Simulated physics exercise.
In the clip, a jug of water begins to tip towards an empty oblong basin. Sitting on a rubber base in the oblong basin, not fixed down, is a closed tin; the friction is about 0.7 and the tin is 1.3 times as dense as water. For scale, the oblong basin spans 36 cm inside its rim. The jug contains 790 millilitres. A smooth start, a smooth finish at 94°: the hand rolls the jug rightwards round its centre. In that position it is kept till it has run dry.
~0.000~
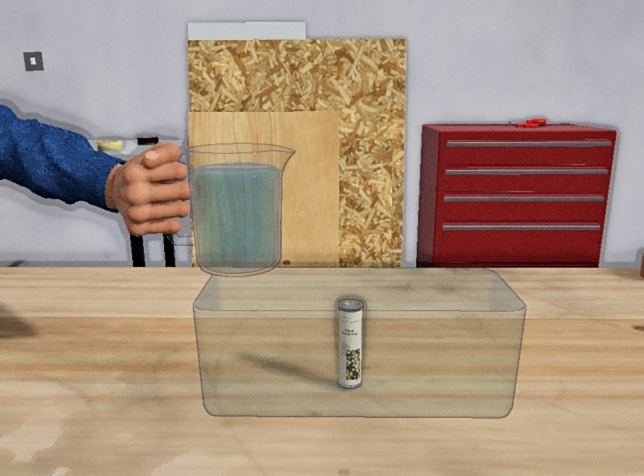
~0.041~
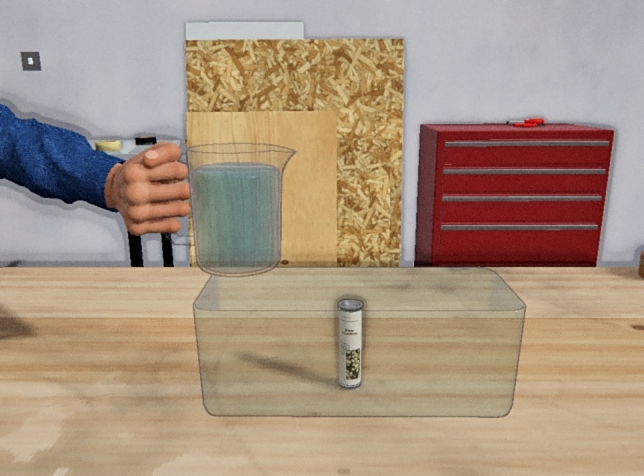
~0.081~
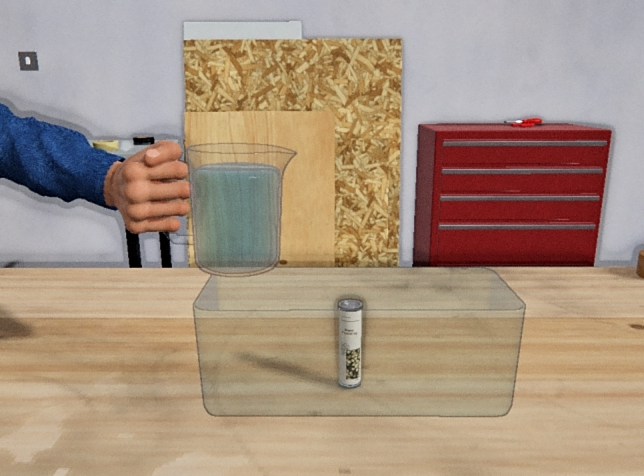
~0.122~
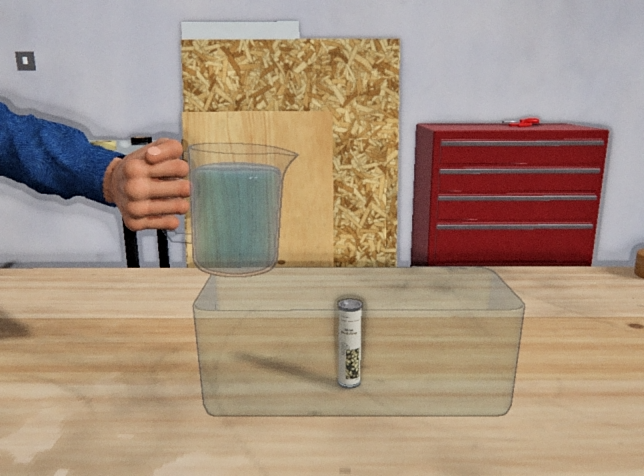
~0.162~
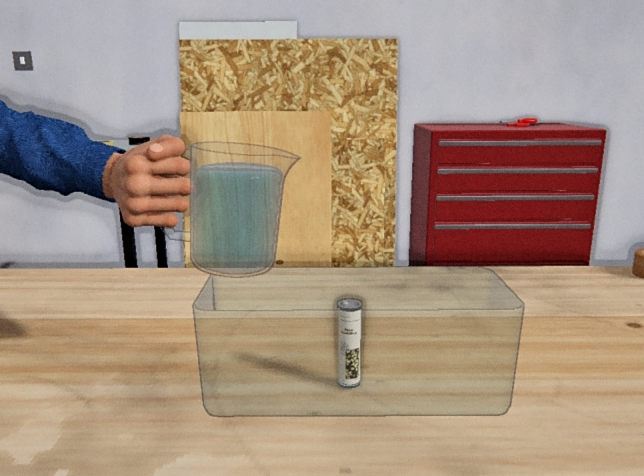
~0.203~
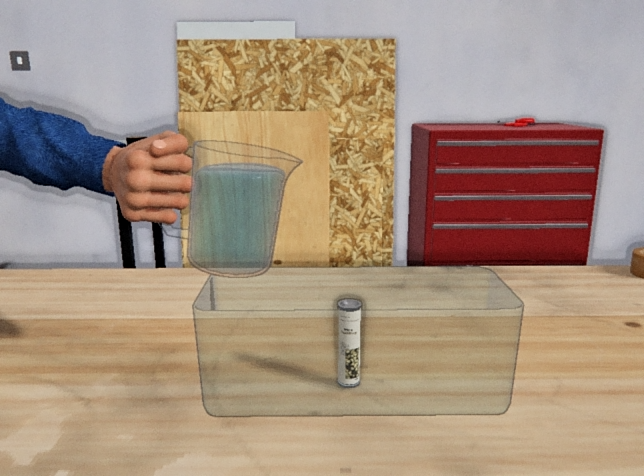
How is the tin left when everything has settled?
It is tipped over.
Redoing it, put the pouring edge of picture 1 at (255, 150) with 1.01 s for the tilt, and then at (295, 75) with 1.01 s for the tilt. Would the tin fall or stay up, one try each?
First it falls; then it remains upright.
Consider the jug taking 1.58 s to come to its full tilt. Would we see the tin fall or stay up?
Result: Tin tipped over.
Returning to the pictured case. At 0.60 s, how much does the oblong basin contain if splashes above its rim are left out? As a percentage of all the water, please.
Near 2 in a hundred.
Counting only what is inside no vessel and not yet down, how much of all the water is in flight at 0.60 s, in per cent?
At that moment, about 10 percent.
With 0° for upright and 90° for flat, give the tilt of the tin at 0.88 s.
It sits at roughly 0°.
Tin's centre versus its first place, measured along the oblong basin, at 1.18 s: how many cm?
Close to 1 cm.
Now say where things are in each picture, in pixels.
Tilt 0°; pouring edge (296, 150); surface from (193, 169) to (281, 169); the oblong basin's rim runs from (205, 288) to (509, 289); the tin's top is at (351, 309), in the first picture.
Tilt 0°; pouring edge (296, 150); surface from (193, 168) to (281, 169), in the second picture.
Tilt 2°; pouring edge (297, 151); surface from (194, 168) to (281, 169), in the third picture.
Tilt 3°; pouring edge (299, 154); surface from (195, 167) to (283, 170), in the fourth picture.
Tilt 6°; pouring edge (301, 156); surface from (197, 168) to (284, 171), in the fifth picture.
Tilt 9°; pouring edge (303, 160); surface from (197, 171) to (287, 170), in the sixth picture.
By 0.60 s the tilt is 60° and 89 per cent is still to pour; the tin stands where it began.
By 0.88 s the tilt is 90° and 48 per cent is still to pour; the tin stands where it began.
By 1.18 s the tilt is 94° and 13 per cent is still to pour; the tin leans 9°.
By 1.51 s the tilt is 94° and 3 per cent is still to pour; the tin lies on its side.
At rest the tin lies on its side.
